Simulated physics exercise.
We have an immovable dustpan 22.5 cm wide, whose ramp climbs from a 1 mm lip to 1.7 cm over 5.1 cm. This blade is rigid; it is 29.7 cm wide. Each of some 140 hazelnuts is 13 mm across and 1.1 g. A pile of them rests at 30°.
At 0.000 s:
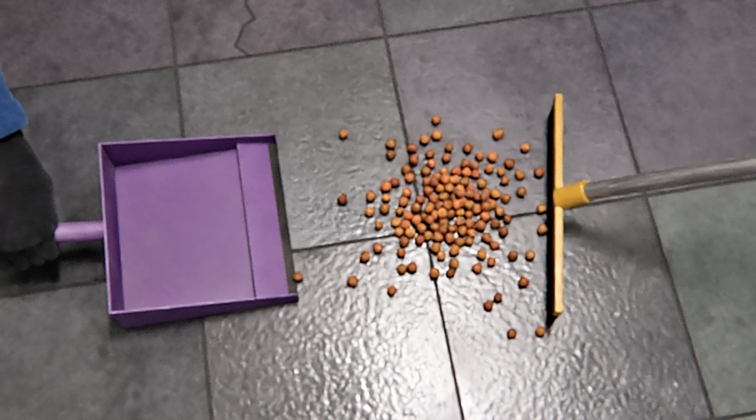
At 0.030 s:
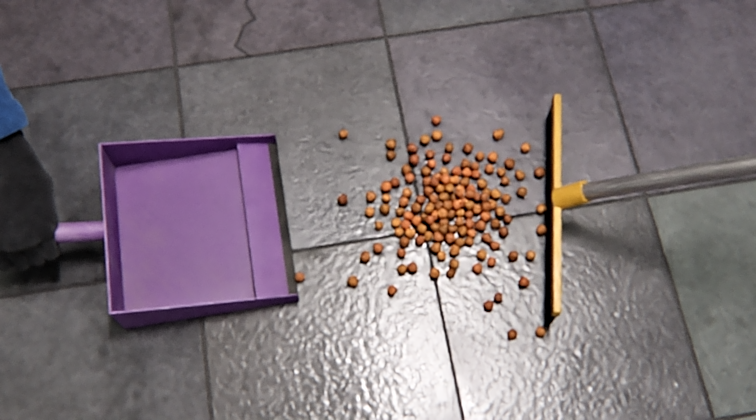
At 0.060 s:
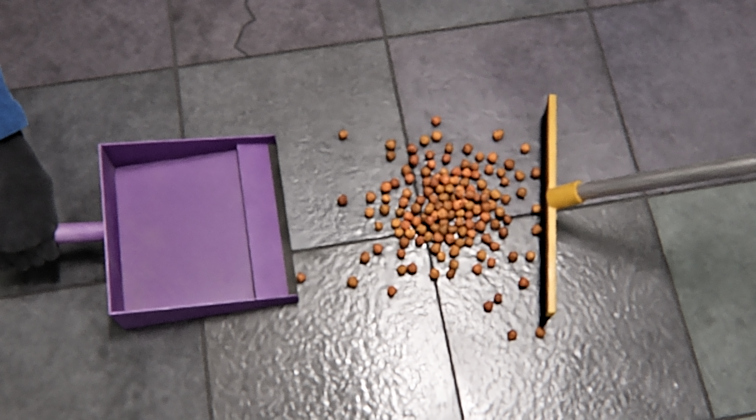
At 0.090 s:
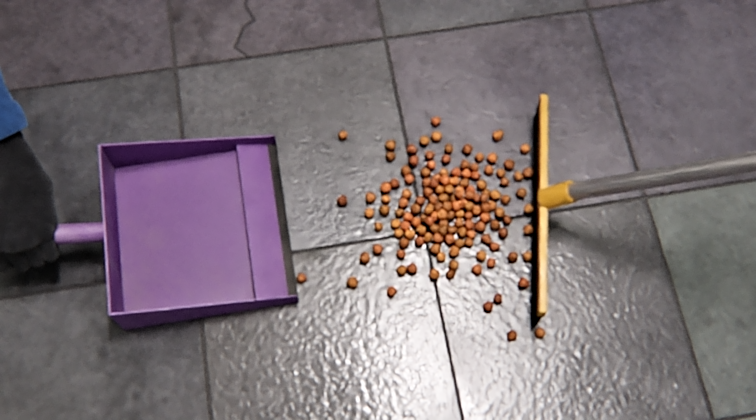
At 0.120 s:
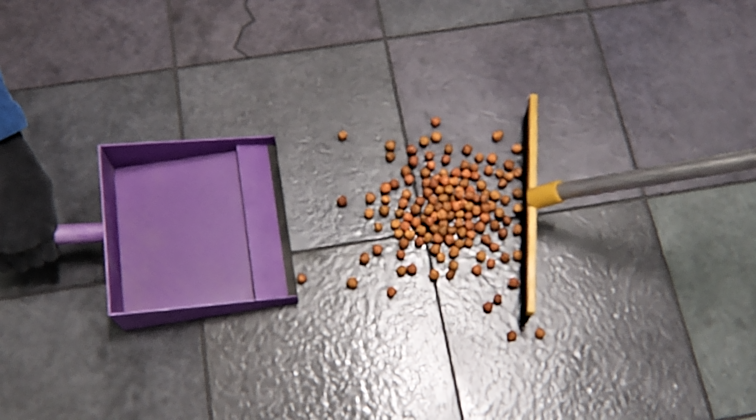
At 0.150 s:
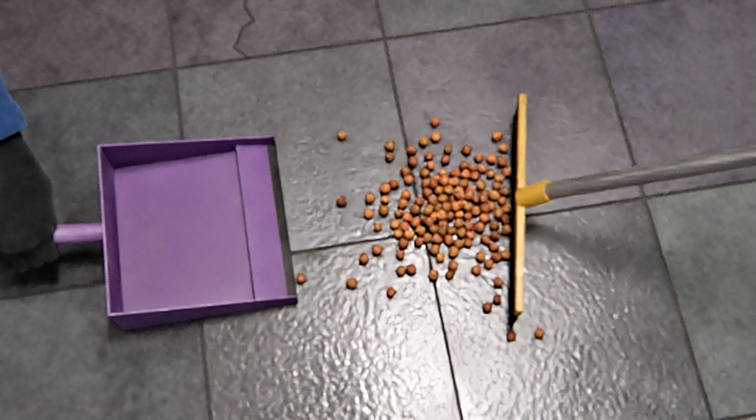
On dark floor tiles, a yellow-edged blade slides left, nudging the nearest small brown nuts.
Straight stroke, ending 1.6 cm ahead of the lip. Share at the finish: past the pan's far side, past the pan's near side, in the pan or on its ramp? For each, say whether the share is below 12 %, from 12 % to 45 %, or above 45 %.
Far side: From 12 % to 45 %; near side: Below 12 %; pan: From 12 % to 45 %.
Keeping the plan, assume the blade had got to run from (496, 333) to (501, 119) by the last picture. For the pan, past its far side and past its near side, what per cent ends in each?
Final per cent - pan 20, far 15, near 15.
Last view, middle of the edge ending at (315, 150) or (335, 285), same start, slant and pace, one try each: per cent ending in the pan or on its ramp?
Some 25 per cent on the first try, 10 per cent on the second.
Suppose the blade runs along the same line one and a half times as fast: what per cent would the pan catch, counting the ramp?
In that case close to 30 per cent.
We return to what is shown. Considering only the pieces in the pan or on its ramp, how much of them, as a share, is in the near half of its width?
Around 50 in a hundred.
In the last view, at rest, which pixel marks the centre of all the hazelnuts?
Est. centre at rest: (287, 197) px.
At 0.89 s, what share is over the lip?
Roughly 30 % by then.
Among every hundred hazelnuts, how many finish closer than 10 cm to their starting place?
0 percent, roughly.
Then, at 0.42 s, middle of the blade 18 cm from the lip; 0 % over the lip, far side 5 %, near side 5 %.
Then, at 0.60 s, middle of the blade 9 cm from the lip; 0 % over the lip, far side 10 %, near side 5 %.
After 0.89 s, middle of the blade 5 cm from the lip; 30 % over the lip, far side 15 %, near side 5 %.
By 1.6 s all is still; far side 15 %, near side 5 %, pan 30 %, in front of the lip or behind the blade 50 %.
